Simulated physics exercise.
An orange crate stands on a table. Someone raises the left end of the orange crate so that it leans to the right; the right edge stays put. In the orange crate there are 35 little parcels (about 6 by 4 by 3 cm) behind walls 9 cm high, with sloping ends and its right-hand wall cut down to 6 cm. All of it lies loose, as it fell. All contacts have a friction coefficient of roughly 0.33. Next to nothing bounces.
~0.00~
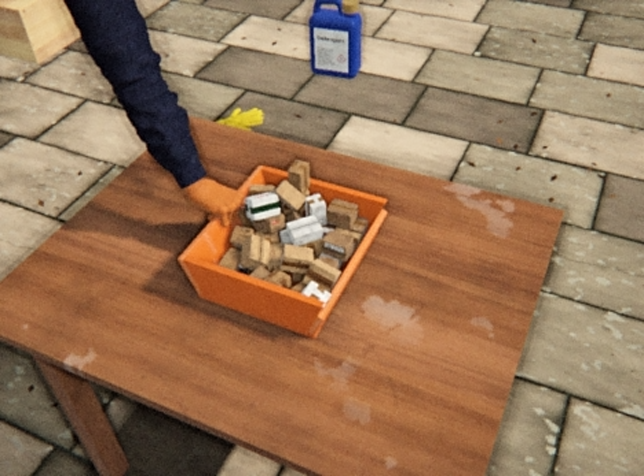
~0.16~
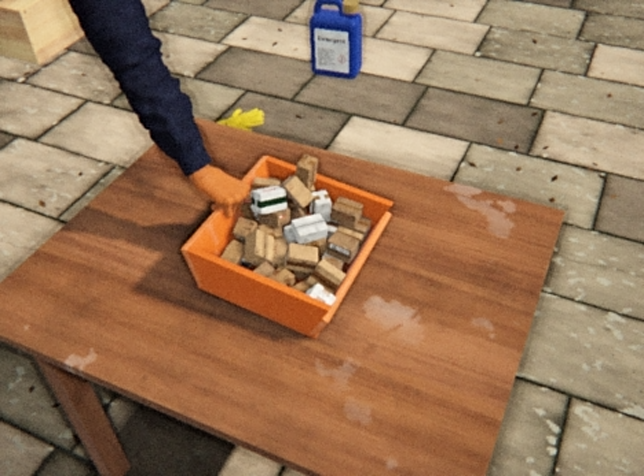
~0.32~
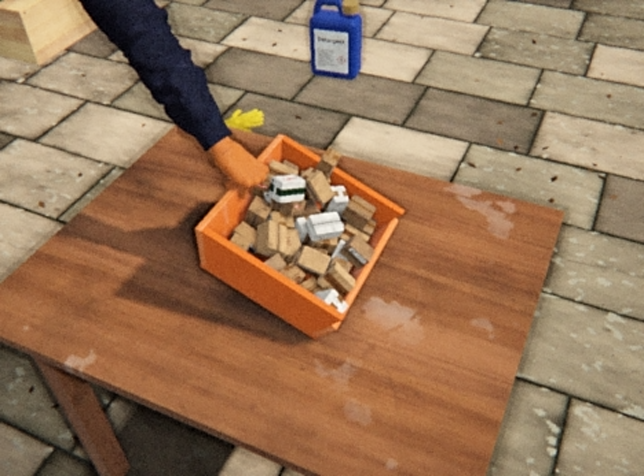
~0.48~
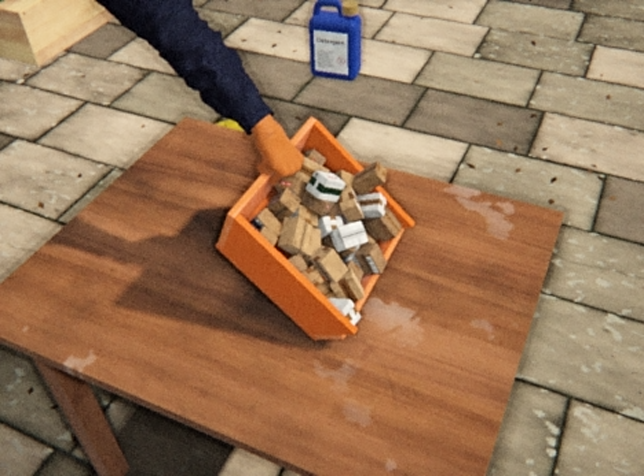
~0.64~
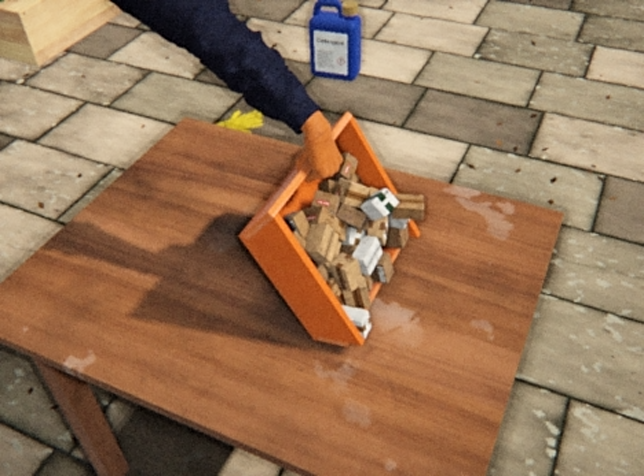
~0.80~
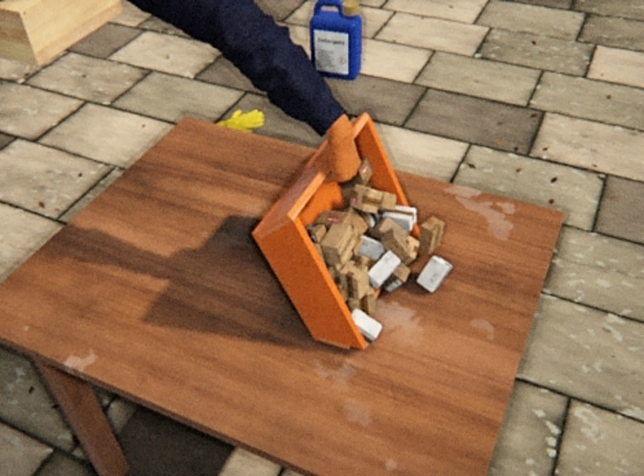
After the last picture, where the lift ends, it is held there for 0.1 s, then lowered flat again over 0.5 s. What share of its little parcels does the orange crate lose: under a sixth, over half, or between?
The orange crate loses between a sixth and a half of its little parcels.
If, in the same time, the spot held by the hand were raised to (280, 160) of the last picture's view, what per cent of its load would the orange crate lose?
In that case orange crate 10 per cent.
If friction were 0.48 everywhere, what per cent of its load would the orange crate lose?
In that case orange crate 30 per cent.
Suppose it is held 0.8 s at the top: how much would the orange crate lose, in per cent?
Then orange crate 30 per cent.
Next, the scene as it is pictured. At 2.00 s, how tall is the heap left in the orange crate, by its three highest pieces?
Roughly 9 cm high.
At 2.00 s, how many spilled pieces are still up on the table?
About 8.
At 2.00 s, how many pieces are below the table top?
Roughly 0.
After 0.99 s, tilt 59°; the orange crate is down by 7 of 35.
After 1.23 s, tilt 17°; the orange crate is down by 9 of 35.
After 1.57 s, tilt 0°; the orange crate is down by 9 of 35.
Final count (at 2.00 s), the orange crate is down by 9 of 35. Asked share, 9 of 35, 26 per cent.
